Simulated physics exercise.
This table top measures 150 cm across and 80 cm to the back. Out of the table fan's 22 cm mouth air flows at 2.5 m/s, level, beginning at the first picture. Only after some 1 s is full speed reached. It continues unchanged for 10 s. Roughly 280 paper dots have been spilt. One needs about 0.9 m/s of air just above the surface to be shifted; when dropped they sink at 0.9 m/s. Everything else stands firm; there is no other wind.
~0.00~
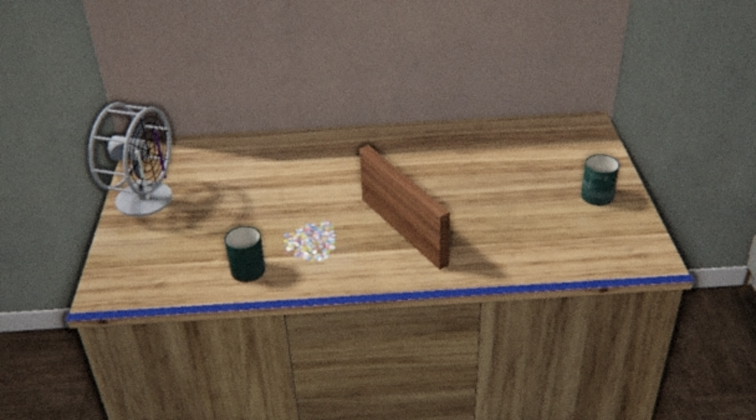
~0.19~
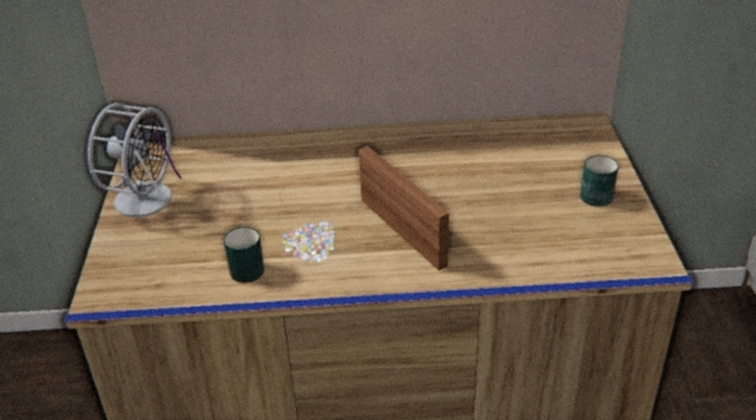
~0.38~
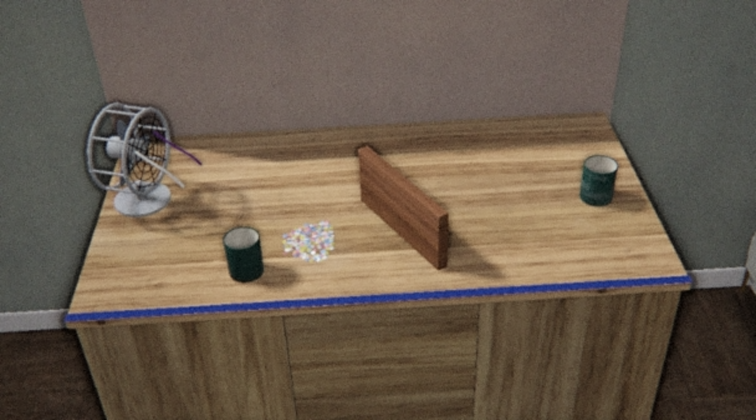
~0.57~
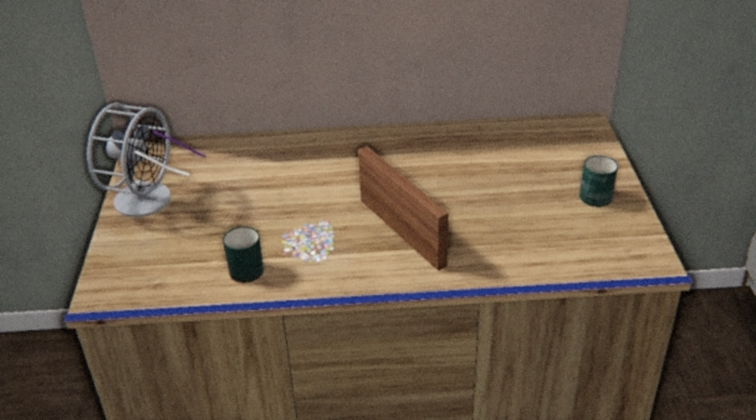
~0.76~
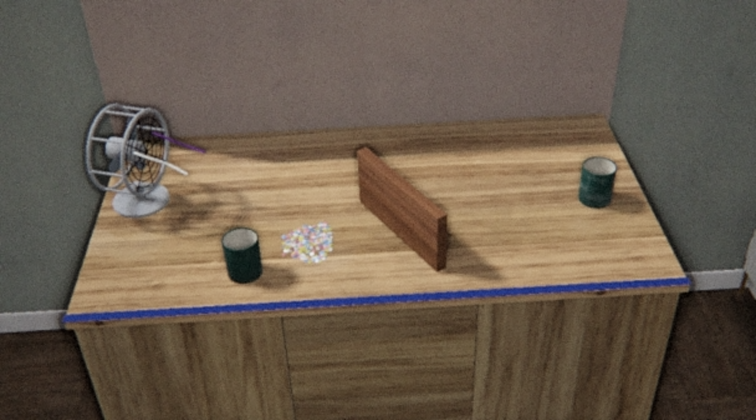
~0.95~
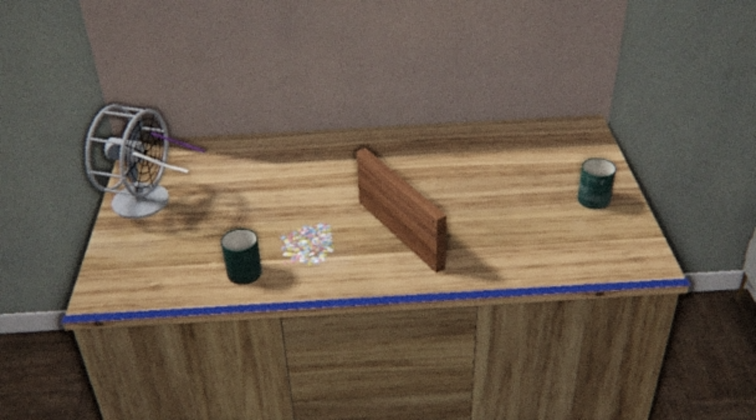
On a wooden table top, ribbons lifting and streaming from a table fan while paper dots barely stir beside a green mug.
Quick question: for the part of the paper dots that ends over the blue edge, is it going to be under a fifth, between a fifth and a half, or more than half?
The share tops half.
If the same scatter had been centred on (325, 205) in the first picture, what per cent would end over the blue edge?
4 %.
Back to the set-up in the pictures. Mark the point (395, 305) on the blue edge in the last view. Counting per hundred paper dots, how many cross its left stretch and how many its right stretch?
90 % left, 5 % right.
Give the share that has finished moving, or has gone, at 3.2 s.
It comes to some 100 per cent.
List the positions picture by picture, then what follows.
The middle of the paper dots is near (311, 240), none has stirred yet and the mouth of the table fan is at (132, 149), in the first frame.
The middle of the paper dots is near (310, 240), none has stirred yet and the blue edge is centred on (382, 302), in the second frame.
The middle of the paper dots is near (310, 240), none has stirred yet, the top of a mug is at (241, 238) and the top of a board is at (401, 179), in the third frame.
The middle of the paper dots is near (309, 240) and none has stirred yet, in the fourth frame.
The middle of the paper dots is near (308, 241) and none has stirred yet, in the fifth frame.
The middle of the paper dots is near (310, 242), the farthest in sight from the table fan is at (331, 250) and about 5 % have left their places, in the sixth frame.
After 2.0 s the count stands so, 81 % are over the blue edge; the middle of those still in play is near (356, 267).
After 3.2 s the count stands so, 98 % are over the blue edge.
After 5.5 s the count stands so, 99 % are over the blue edge.
After 10.0 s, at the end, 99 % are over the blue edge.
